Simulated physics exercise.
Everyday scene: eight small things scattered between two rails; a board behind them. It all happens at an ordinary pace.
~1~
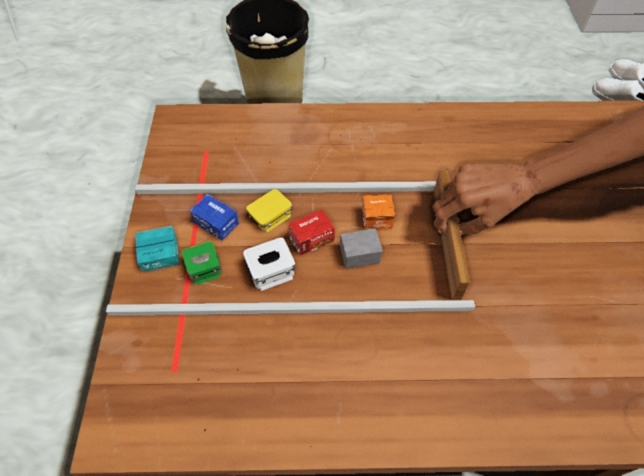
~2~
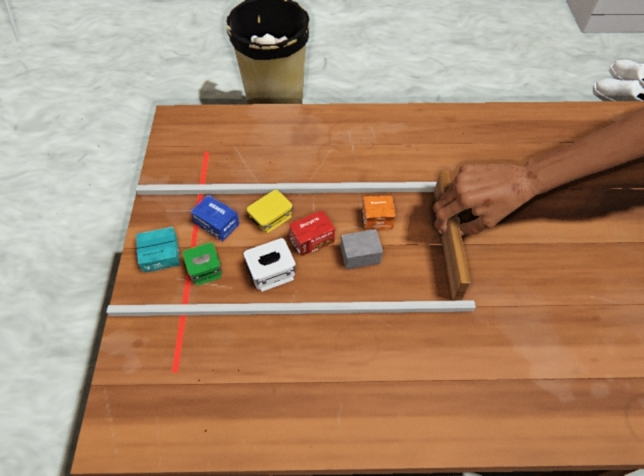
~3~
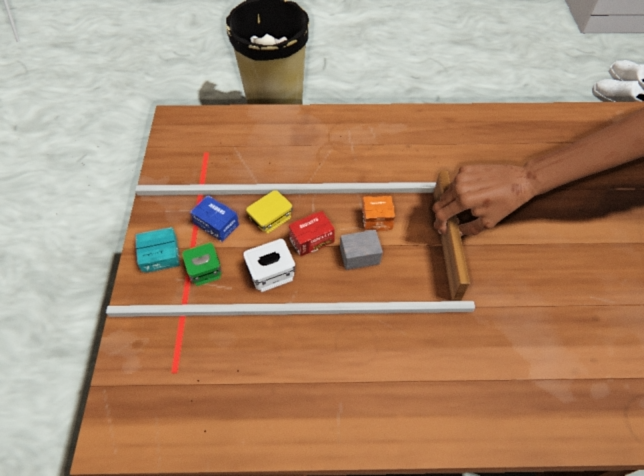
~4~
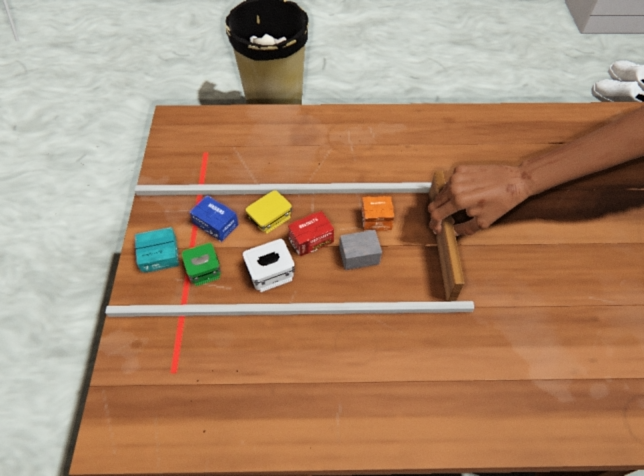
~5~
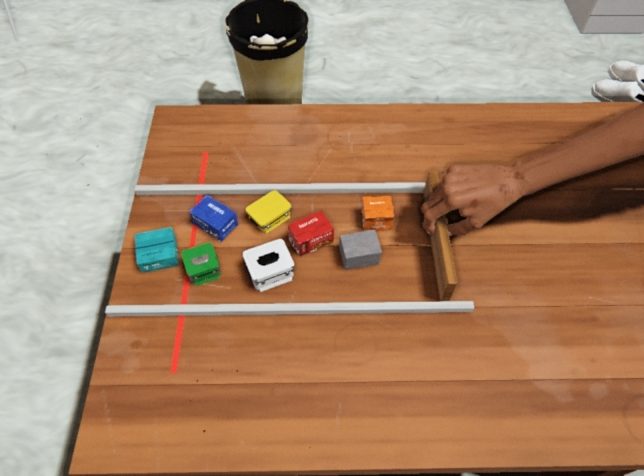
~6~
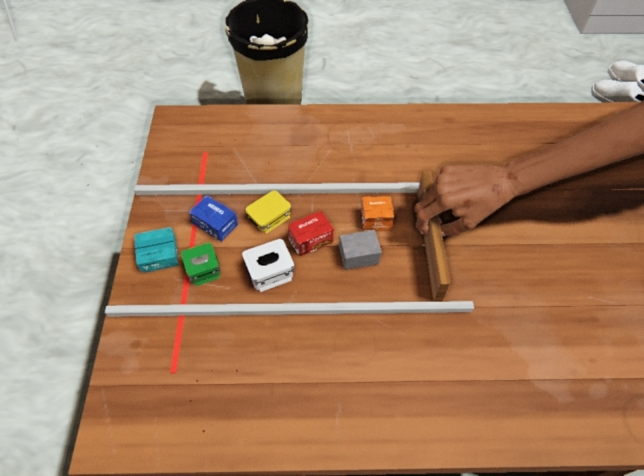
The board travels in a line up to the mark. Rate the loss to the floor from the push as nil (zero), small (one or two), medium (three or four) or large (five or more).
The loss is small.
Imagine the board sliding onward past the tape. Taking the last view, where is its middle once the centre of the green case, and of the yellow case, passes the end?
Near (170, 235) and (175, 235).
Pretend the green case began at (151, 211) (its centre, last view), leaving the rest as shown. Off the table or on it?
In the end the green case ends up off.
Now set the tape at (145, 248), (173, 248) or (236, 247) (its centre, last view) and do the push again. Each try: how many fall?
You'd get 5, then 3, then 0.
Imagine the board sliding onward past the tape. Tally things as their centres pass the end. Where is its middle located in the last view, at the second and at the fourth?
(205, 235) and (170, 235).
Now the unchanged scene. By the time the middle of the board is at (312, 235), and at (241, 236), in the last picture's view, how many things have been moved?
At the first place 5, at the second 8.
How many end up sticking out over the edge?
Expected count: 1.
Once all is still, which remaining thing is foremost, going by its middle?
Result - the yellow case.
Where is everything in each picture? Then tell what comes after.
Turquoise box (158, 249); green case (203, 263); blue box (215, 217); board (450, 233); tape (192, 247), in the first picture.
Green case (203, 264); white case (270, 265), in the second picture.
Blue box (215, 219); red box (312, 233), in the third picture.
Turquoise box (157, 250); grey block (360, 250), in the fourth picture.
Green case (202, 264); yellow case (269, 212), in the fifth picture.
Turquoise box (157, 250); green case (202, 265); blue box (214, 219); board (432, 234); tape (192, 247), in the sixth picture.
Soon after, none off yet; turquoise box at rest near (157, 250); green case at rest near (202, 265); blue box at rest near (214, 219).
Then, none off yet; turquoise box at rest near (156, 250); green case moved a little near (188, 269); blue box moved about its own width near (183, 221).
At rest, the number that fall off is one or two; fallen, blue box and turquoise box.
